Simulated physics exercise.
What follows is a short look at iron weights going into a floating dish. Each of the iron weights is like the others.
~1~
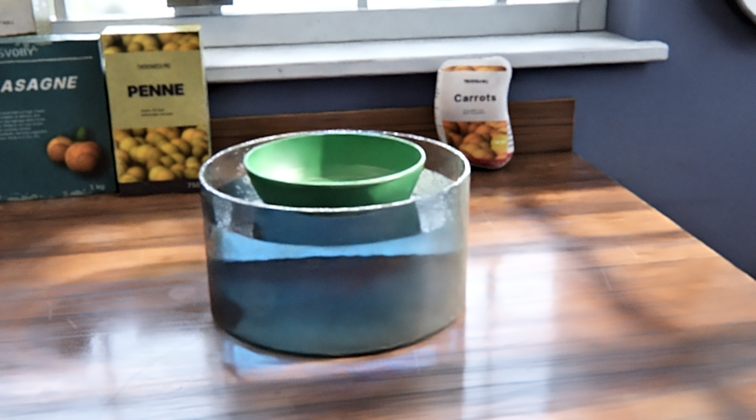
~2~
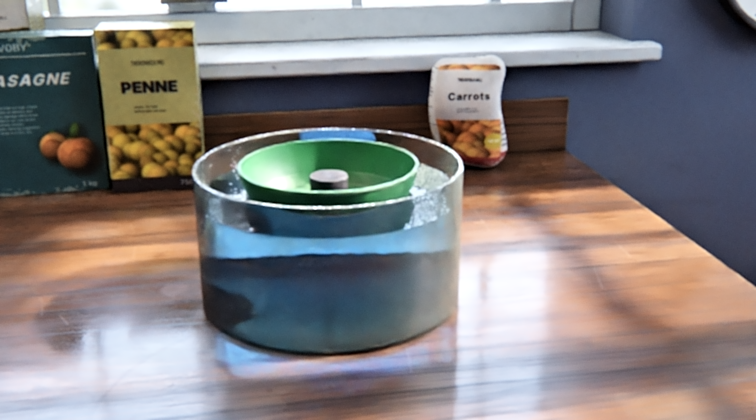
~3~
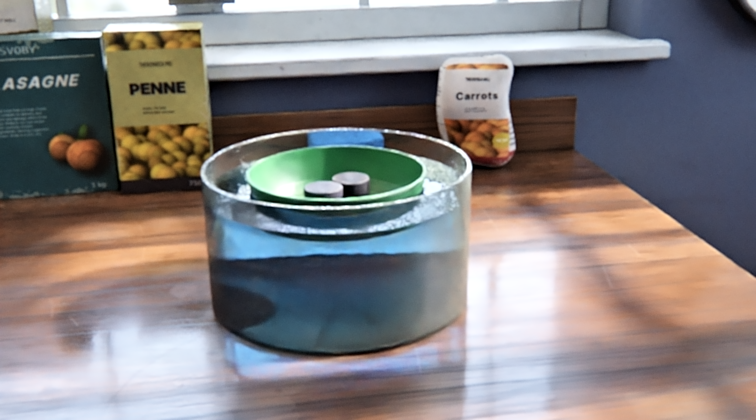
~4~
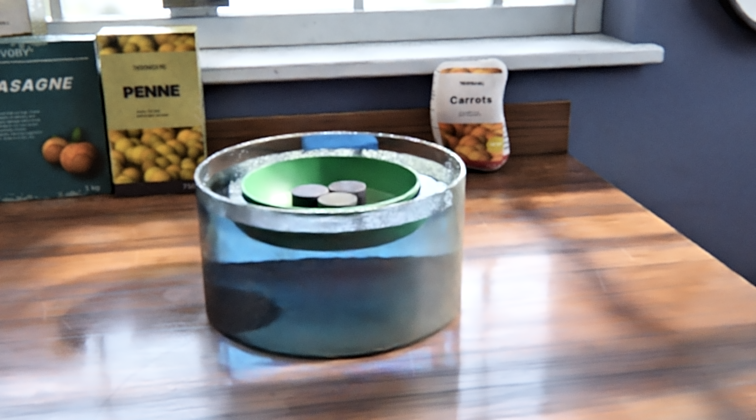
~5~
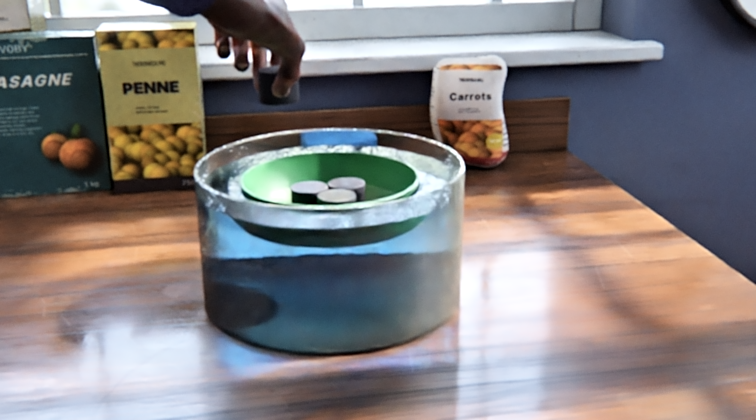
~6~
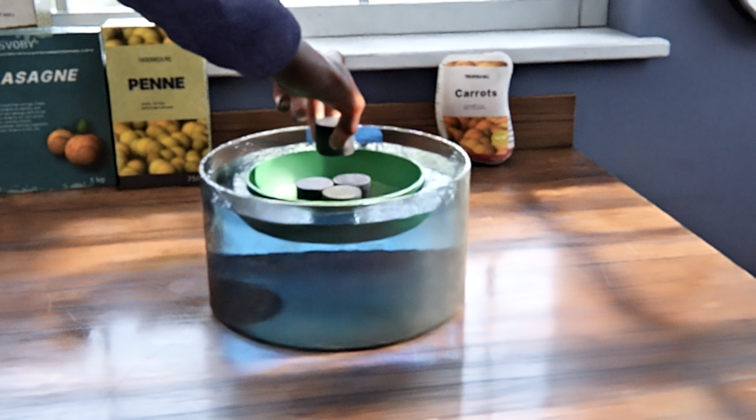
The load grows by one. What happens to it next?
It is going to lose its buoyancy after this.
Next, the iron weight is in and the dish dips.
After that, water pours in over its edge.
Finally, the dish lies on the bottom with its load.
